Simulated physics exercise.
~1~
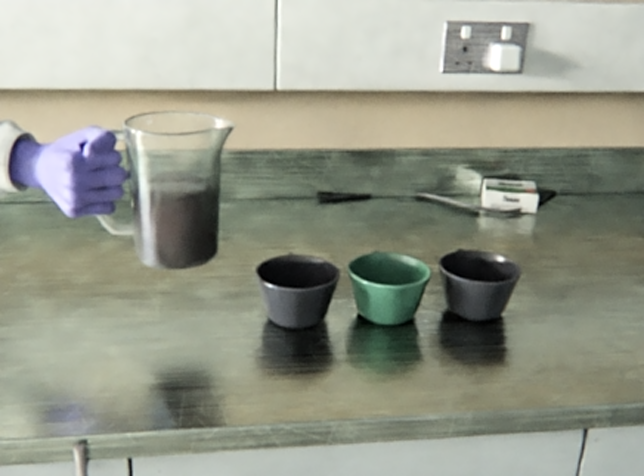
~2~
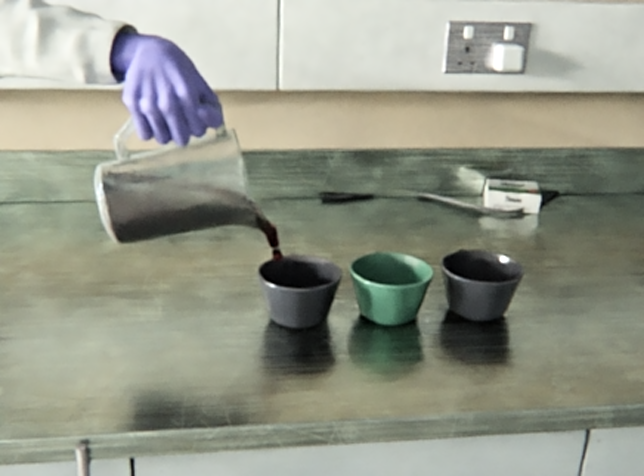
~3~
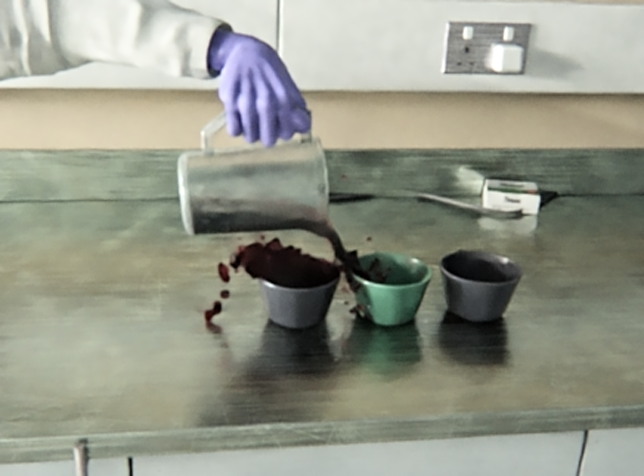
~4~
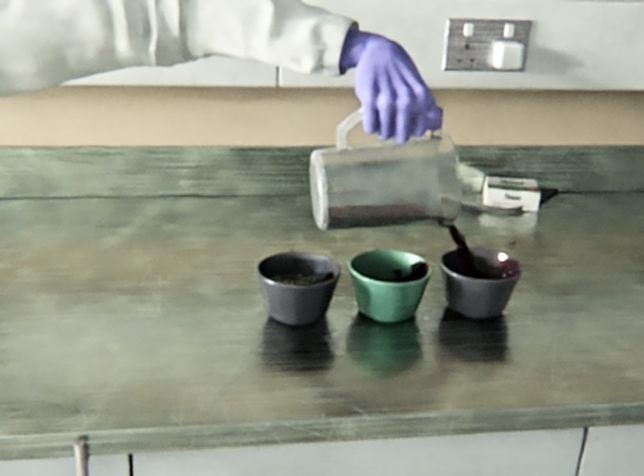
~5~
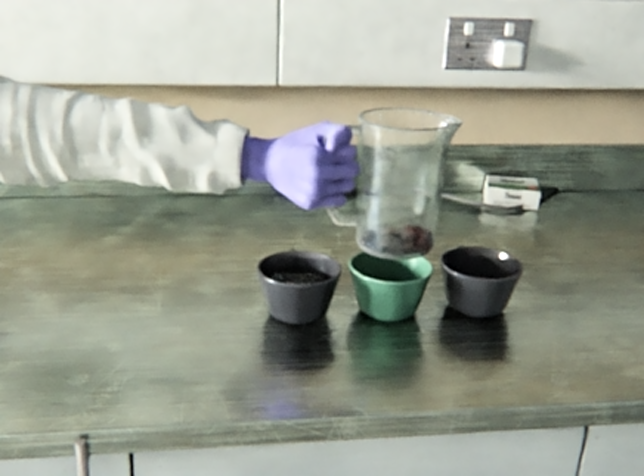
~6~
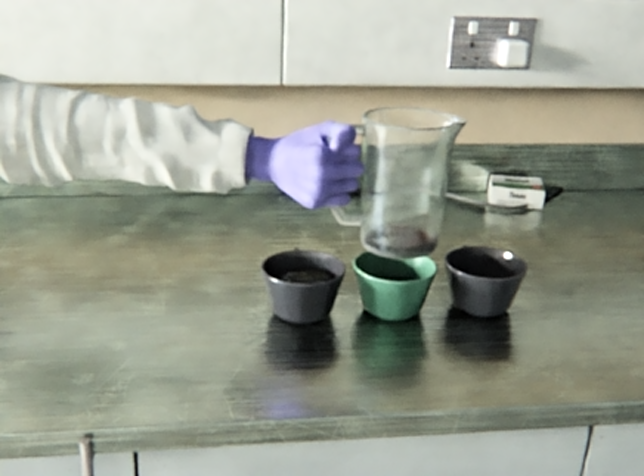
A gloved hand tips a pitcher, pours dark wine rightward along three cups, then levels it.
